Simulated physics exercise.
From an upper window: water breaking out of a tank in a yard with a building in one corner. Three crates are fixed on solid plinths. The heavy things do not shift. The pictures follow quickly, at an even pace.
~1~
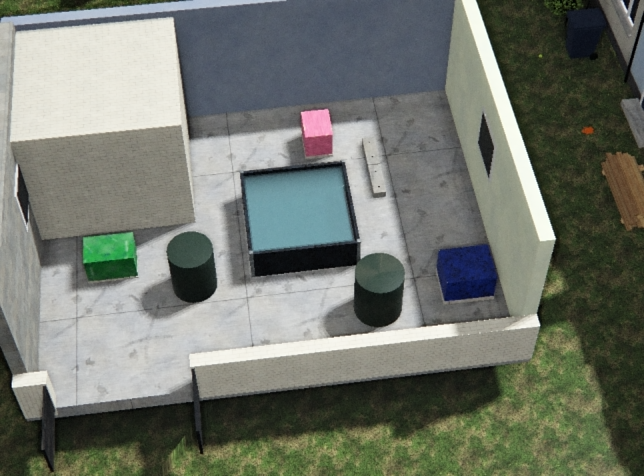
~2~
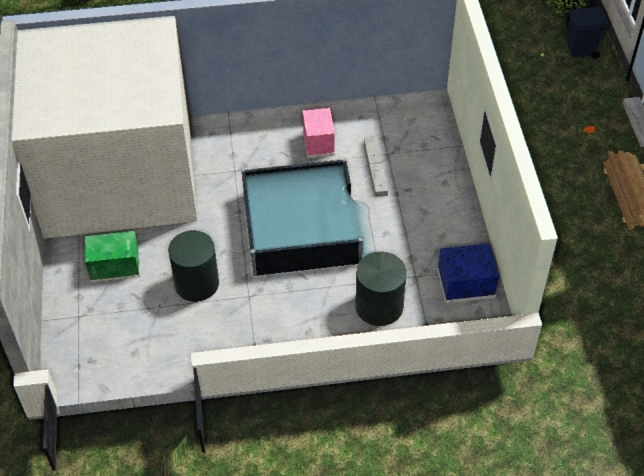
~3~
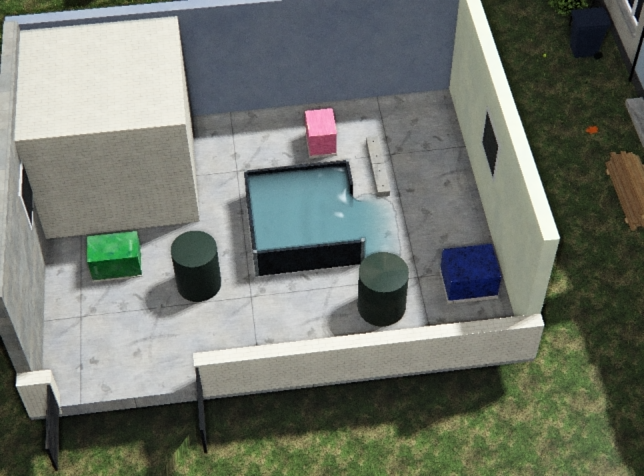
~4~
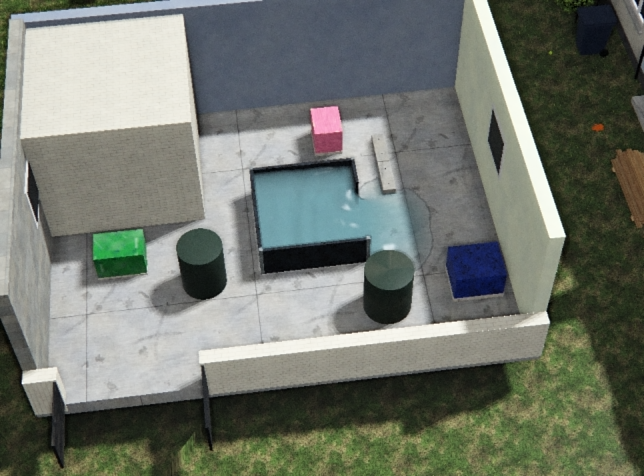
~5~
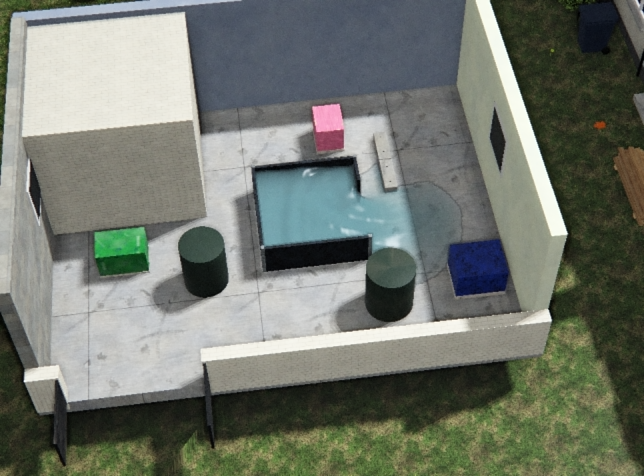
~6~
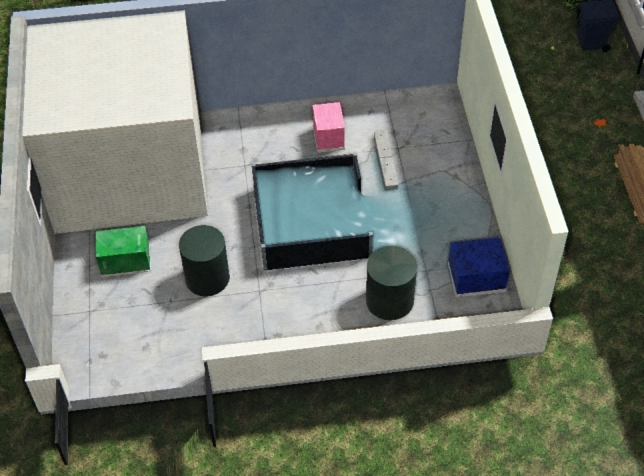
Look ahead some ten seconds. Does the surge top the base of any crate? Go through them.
The green crate gets wet; the pink crate gets wet; the blue crate gets wet.
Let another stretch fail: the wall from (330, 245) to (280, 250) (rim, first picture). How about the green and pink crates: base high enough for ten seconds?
Green ends up wet; pink keeps dry.
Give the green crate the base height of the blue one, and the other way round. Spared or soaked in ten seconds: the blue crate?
One by one: The blue one is soaked.
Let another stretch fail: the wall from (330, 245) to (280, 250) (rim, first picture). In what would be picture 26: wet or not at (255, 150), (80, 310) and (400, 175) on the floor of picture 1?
One after the other: Free of water, flooded, clear.
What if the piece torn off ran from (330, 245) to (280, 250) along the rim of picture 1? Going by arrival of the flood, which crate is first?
That is the blue-painted one.
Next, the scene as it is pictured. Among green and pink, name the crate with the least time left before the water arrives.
I say the one in pink.
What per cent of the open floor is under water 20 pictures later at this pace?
Roughly 40 per cent.
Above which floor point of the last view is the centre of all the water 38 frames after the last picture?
At about (376, 204).
A moment on, water covers 20 % of the floor; the green crate not reached, the pink crate not reached, the blue crate water round its plinth.
Next, water covers 25 % of the floor; the green crate not reached, the pink crate water round its plinth, the blue crate water round its plinth.
Then, water covers 40 % of the floor; the green crate not reached, the pink crate water round its plinth, the blue crate water round its plinth.
Later, water covers 70 % of the floor; the green crate not reached, the pink crate water round its plinth, the blue crate water round its plinth.
In the end, water covers 95 % of the floor; the green crate was topped, the pink crate was topped, the blue crate was topped.
